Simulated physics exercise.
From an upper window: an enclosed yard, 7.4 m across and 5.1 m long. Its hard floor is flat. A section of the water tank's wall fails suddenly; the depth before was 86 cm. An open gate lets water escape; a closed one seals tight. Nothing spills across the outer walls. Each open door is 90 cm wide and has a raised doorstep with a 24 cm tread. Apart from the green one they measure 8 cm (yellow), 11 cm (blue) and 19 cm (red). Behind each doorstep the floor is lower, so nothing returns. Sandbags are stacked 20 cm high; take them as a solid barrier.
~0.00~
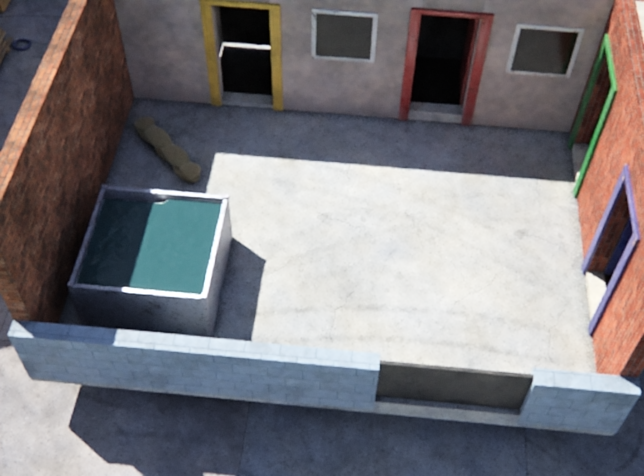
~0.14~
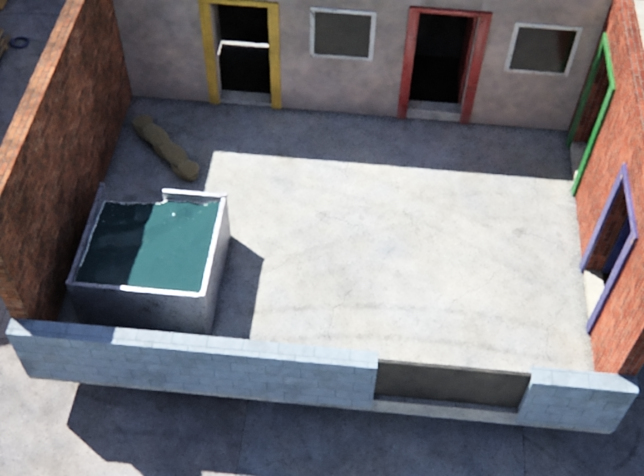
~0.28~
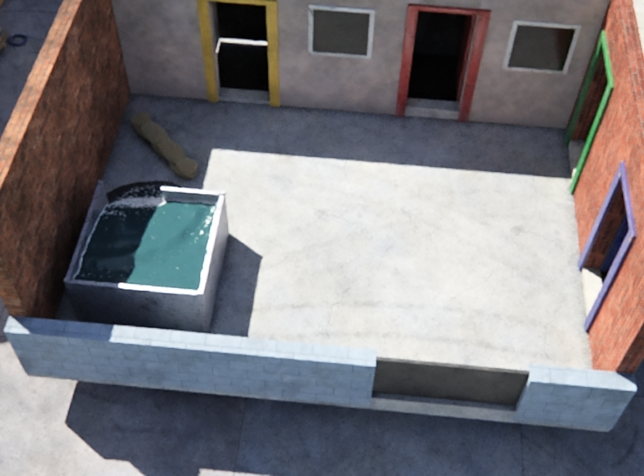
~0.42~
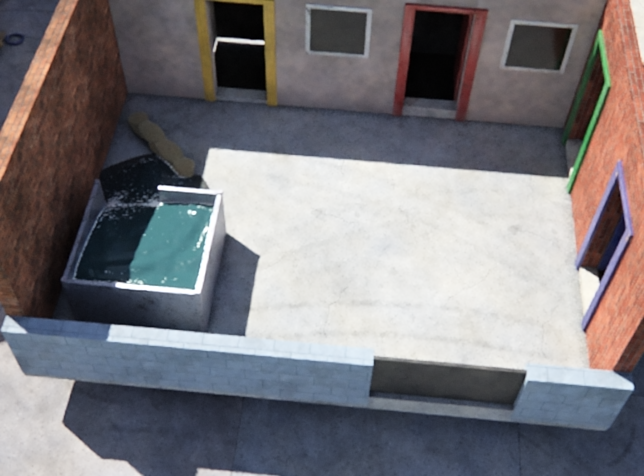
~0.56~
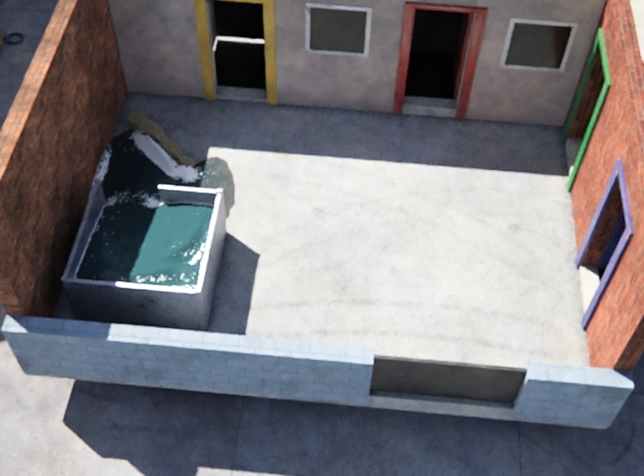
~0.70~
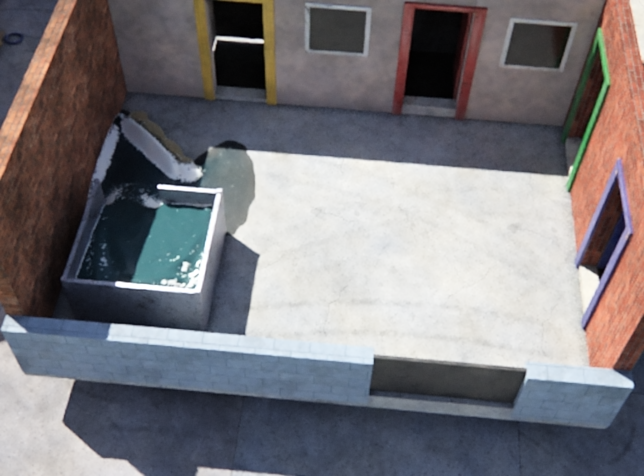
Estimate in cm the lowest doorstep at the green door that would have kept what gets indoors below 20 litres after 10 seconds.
At least 14 cm or so.
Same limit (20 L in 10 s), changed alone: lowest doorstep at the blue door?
About 6.0 cm at blue.
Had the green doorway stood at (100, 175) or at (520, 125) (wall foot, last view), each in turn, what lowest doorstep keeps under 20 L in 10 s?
Roughly 28 and 9.0 cm.
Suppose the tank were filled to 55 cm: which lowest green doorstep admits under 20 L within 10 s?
Some 6.0 cm.
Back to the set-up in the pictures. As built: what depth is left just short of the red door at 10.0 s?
About 6.5 cm.
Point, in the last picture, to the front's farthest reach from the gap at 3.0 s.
Around (509, 124).
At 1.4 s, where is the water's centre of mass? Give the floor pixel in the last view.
Around (155, 217).
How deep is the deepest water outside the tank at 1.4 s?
Up to some 66 cm.
After 1.4 s water covers 20 % of the floor, deepest (66 cm) near (128, 94); it has not reached the green door.
After 3.0 s water covers 40 % of the floor, deepest (33 cm) near (102, 172); it has not reached the green door.
After 10.0 s water covers 95 % of the floor, deepest (12 cm) near (593, 399); 8 cm at the green door, 5 litres in over its 17 cm doorstep.
At the green door as built, the water arrived by 3.4 s and peaked near 18 cm at 3.8 s.
Run again over the same 10 s with other heights there, 33 litres in over 12.5 cm, 5 litres over 17 cm. The limit of 20 litres is kept from about 14 cm up.
